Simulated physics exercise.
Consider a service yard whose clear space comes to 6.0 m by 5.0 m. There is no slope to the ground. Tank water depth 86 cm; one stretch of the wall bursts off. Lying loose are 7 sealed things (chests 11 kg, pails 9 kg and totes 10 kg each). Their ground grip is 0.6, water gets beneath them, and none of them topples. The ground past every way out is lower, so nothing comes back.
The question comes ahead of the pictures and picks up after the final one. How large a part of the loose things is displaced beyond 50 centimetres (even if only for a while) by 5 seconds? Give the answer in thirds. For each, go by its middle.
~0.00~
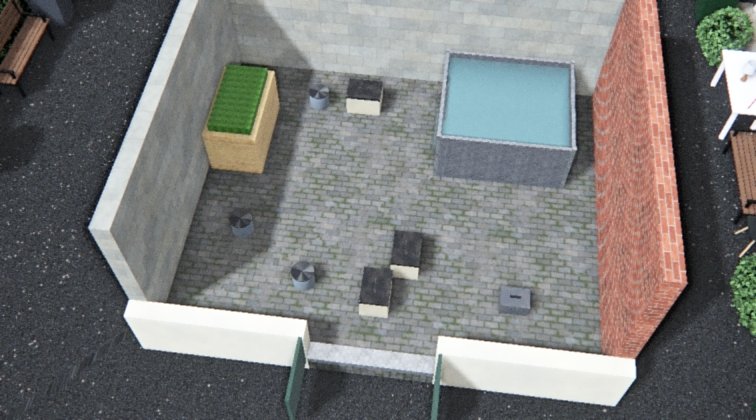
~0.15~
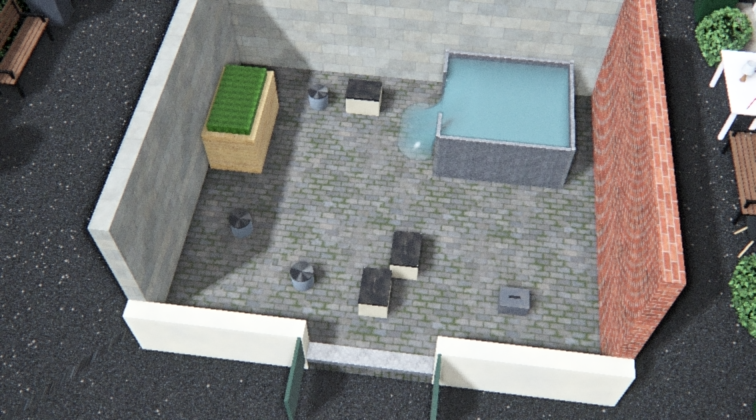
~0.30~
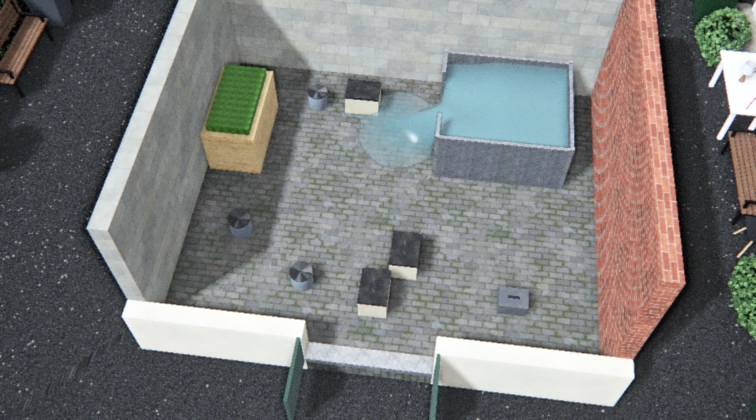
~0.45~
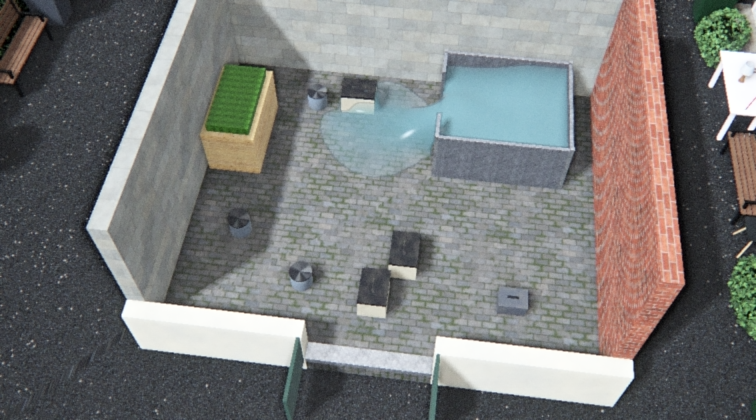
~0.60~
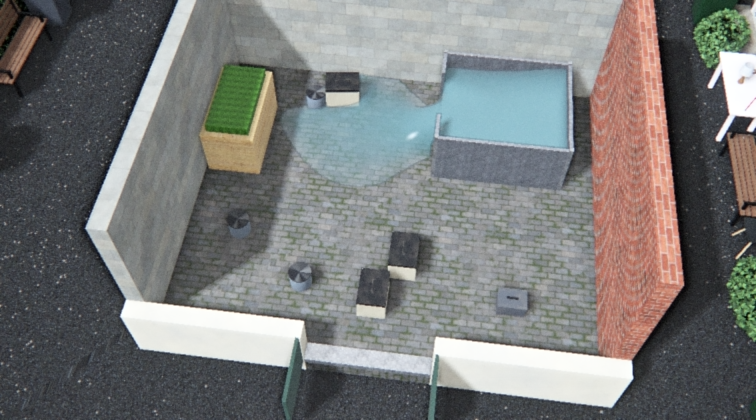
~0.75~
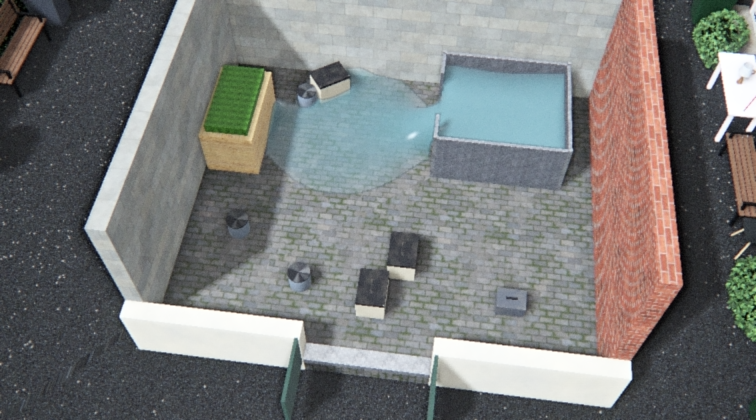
Two thirds or more.
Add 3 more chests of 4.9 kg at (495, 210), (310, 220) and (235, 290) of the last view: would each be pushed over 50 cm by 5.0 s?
Going through them in turn, I'd say not that far, beyond and beyond.
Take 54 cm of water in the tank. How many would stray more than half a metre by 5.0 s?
It would come to 3 of them.
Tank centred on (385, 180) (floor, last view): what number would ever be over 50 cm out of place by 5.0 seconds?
The count would be 6.
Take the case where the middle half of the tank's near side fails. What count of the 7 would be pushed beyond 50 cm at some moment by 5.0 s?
Then it comes to 4 of them.
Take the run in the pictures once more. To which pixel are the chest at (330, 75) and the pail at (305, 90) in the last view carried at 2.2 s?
Roughly (262, 47), then roughly (235, 62).
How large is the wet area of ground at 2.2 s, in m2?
The covered patch comes to about 16 m2.
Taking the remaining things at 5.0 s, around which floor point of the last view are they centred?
Roughly at (384, 251).
After 1.1 s 2 of 7 are over 50 cm from their spots; 1 afloat.
After 2.2 s 3 of 7 are over 50 cm from their spots; 2 afloat.
After 3.5 s 1 of 7 are over 50 cm from their spots; 3 afloat.
After 5.0 s 4 of 7 are over 50 cm from their spots, and 5 have been at some point; 3 afloat.
